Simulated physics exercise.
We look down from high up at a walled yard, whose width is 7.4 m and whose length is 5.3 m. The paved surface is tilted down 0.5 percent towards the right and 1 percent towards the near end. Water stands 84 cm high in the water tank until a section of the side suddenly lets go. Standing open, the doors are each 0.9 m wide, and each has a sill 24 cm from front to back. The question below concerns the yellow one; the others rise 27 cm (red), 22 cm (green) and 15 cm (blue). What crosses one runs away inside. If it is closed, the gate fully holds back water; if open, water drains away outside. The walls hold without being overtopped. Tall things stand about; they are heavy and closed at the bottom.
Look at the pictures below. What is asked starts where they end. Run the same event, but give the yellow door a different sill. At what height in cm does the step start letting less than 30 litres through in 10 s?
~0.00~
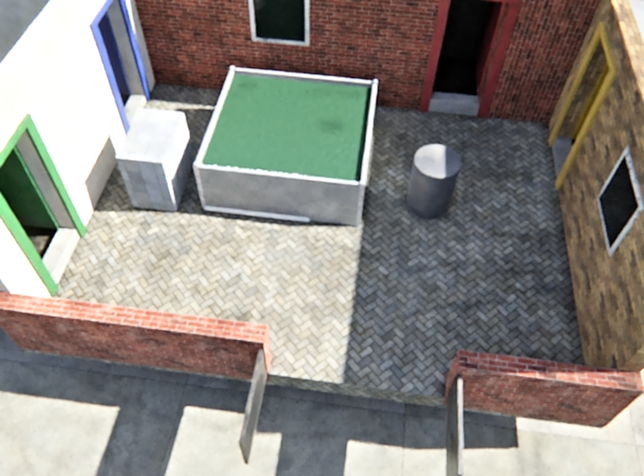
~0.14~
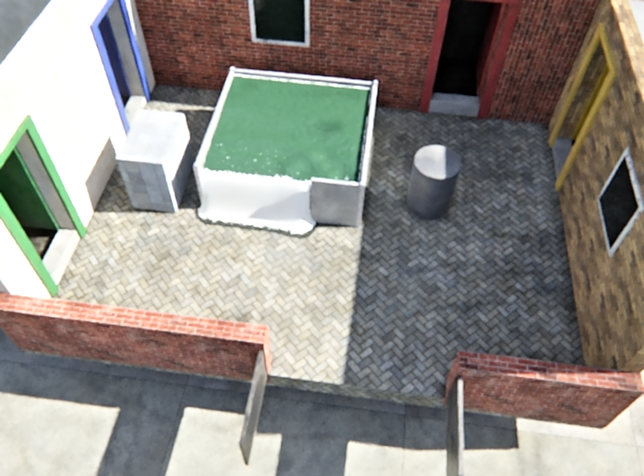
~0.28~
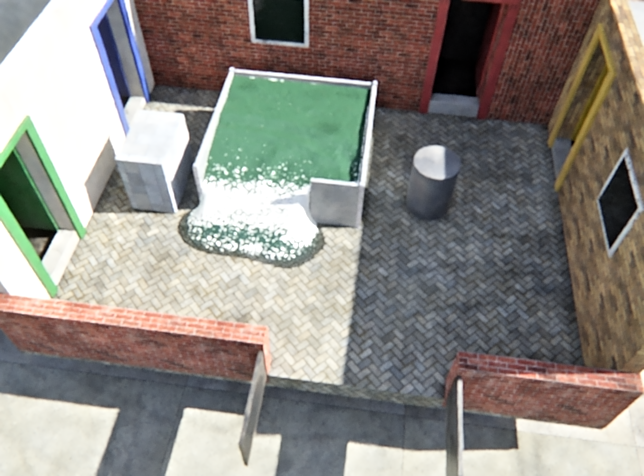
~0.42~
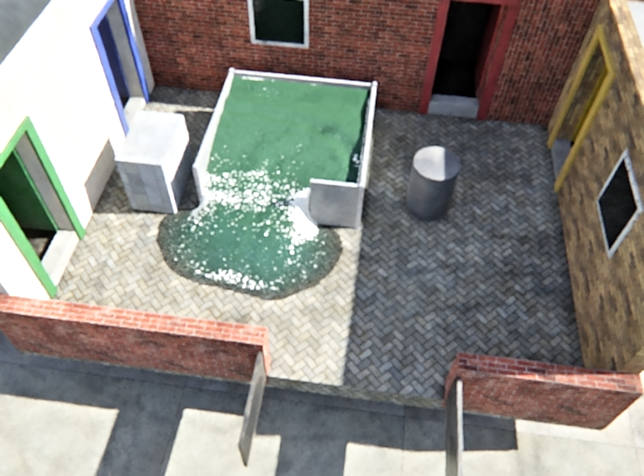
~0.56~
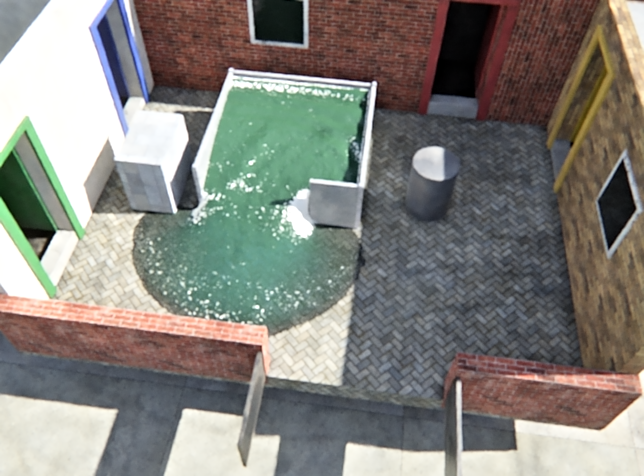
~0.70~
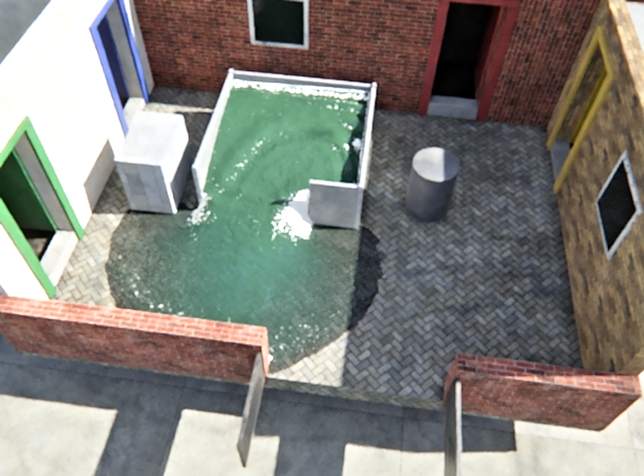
At about 10 cm.
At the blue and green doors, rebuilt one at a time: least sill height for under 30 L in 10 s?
Some 9.5 cm for blue, some 30 cm for green.
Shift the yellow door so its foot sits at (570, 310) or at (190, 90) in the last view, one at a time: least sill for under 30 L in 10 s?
First place around 8.0 cm, second around 23 cm.
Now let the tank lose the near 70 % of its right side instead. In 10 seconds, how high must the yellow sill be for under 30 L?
It needs to be about 29 cm high.
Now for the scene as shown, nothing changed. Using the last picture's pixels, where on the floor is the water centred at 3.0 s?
The centre of all the water is around (231, 231).
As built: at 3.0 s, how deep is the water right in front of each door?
Depth (cm): Red 0 / green 36 / yellow 0 / blue 4.
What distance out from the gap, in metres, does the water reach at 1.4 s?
The front is some 3.6 m out.
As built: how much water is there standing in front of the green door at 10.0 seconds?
About 7.5 cm.
After 1.4 s water covers 30 % of the floor, deepest (56 cm) near (194, 337); it has not reached the yellow door.
After 3.0 s water covers 45 % of the floor, deepest (45 cm) near (49, 330); it has not reached the yellow door.
After 10.0 s water covers 95 % of the floor, deepest (14 cm) near (558, 203); 12 cm at the yellow door, 0 litres in over its 26 cm sill.
At the yellow door as built, the water arrived by 5.4 s and peaked near 17 cm at 7.6 s.
Run again over the same 10 s with other heights there, 39 litres in over 9 cm, 13 litres over 12 cm. The limit of 30 litres is kept from about 10 cm up.
